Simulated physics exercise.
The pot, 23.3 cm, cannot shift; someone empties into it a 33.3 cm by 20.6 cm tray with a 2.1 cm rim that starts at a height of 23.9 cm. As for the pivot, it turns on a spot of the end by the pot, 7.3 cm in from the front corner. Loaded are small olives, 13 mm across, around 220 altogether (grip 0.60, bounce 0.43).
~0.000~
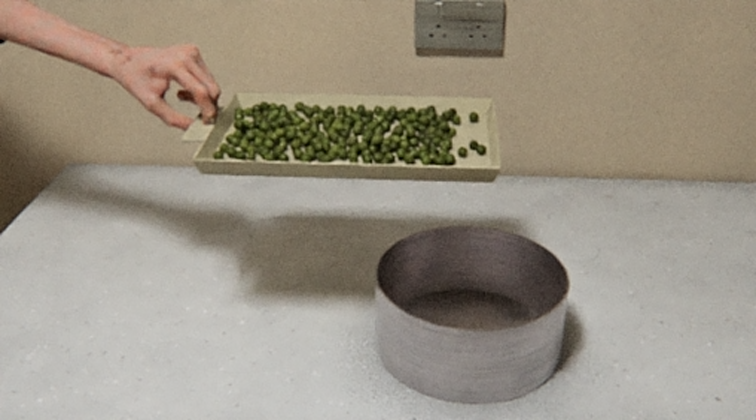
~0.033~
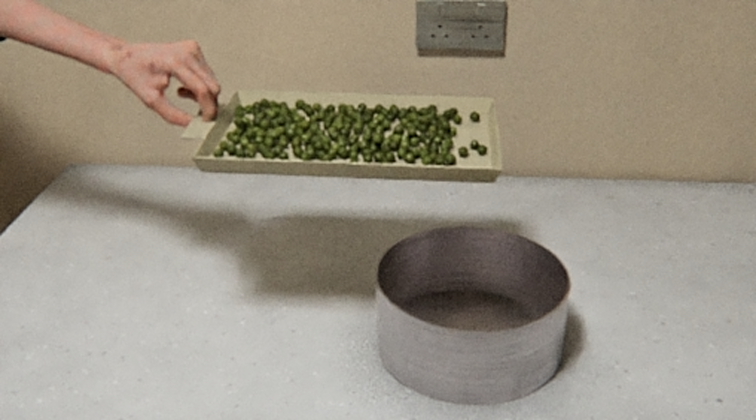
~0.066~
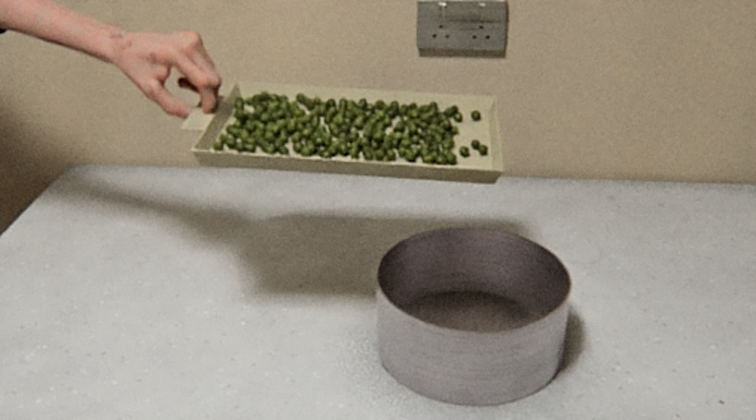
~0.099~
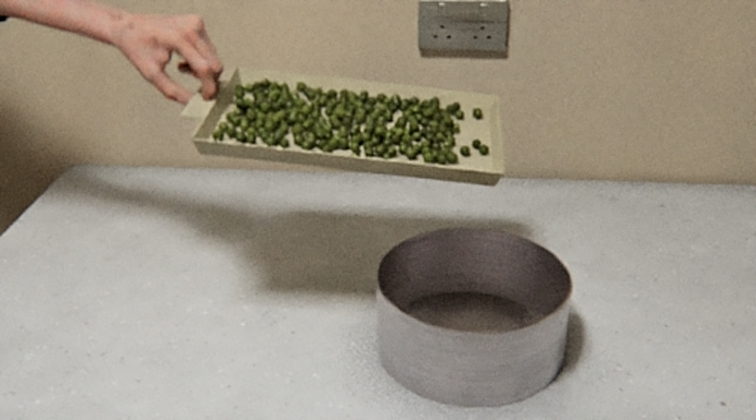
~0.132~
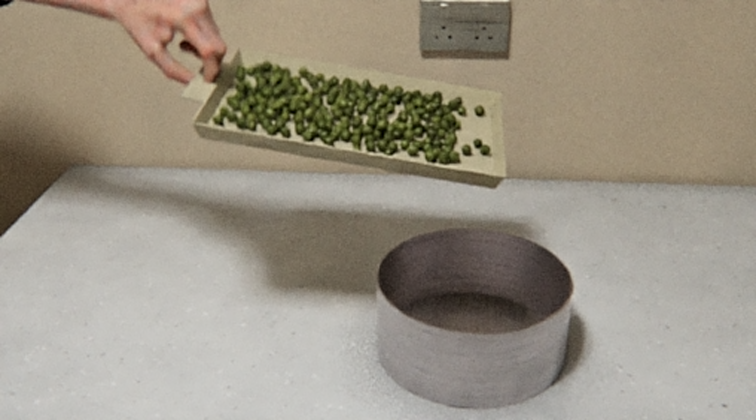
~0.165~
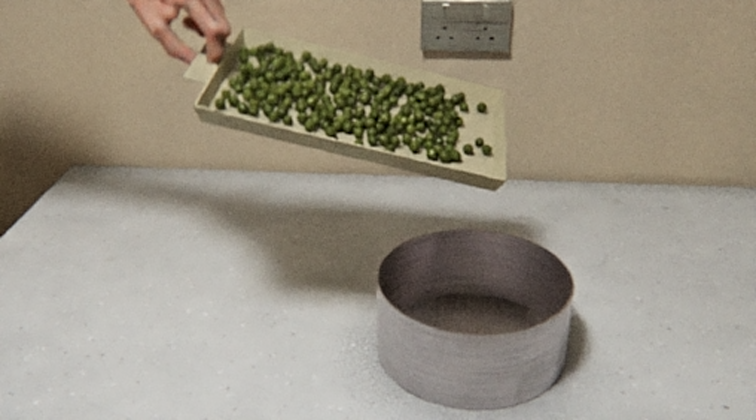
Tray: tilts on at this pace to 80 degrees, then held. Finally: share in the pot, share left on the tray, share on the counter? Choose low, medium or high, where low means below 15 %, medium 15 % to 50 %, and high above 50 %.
Shares - pot: High, tray: Low, counter: Medium.
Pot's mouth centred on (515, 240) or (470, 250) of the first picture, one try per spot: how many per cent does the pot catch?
First try about 50 per cent, second try about 40 per cent.
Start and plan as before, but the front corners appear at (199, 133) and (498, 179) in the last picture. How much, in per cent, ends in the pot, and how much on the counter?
In the pot: 90 per cent; on the counter: 5 per cent.
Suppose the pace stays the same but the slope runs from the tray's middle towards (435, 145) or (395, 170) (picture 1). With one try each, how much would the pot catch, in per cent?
That would be close to 25 per cent, then close to 90 per cent.
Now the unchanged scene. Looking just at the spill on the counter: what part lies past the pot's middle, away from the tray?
I reckon around 100 per cent.
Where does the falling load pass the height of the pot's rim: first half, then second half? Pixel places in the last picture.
At roughly (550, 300) first, later on at (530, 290).
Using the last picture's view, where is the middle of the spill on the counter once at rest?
Middle of the spill at rest: Roughly (702, 394).
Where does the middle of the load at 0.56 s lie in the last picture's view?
The middle of the load should be near (478, 131) then.
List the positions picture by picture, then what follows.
In the first frame, tray tilt 0 degrees, front corners at (200, 157) and (494, 165); middle of the pieces at (345, 135); pot at (471, 272).
In the second frame, tray tilt 1 degrees, front corners at (200, 155) and (495, 166); middle of the pieces at (345, 134).
In the third frame, tray tilt 3 degrees, front corners at (200, 148) and (496, 167); middle of the pieces at (346, 129).
In the fourth frame, tray tilt 6 degrees, front corners at (199, 136) and (497, 169), lowest corner right front; middle of the pieces at (347, 122).
In the fifth frame, tray tilt 10 degrees, front corners at (200, 121) and (499, 172), lowest corner right front; middle of the pieces at (348, 113).
In the sixth frame, tray tilt 15 degrees, front corners at (202, 104) and (500, 175), lowest corner right front; middle of the pieces at (351, 103); pot at (474, 276). Its pace works out near 140 degrees a second.
Then, at 0.40 s, tilt 48 degrees; the tray holds 100 %, the pot 0 %.
Then, at 0.56 s, tilt 71 degrees; the tray holds 100 %, the pot 0 %.
After 0.84 s, tilt 80 degrees; the tray holds 15 %, the pot 55 %.
In the end, at 1.9 s, pot 75 %, tray 0 %, counter 25 %.
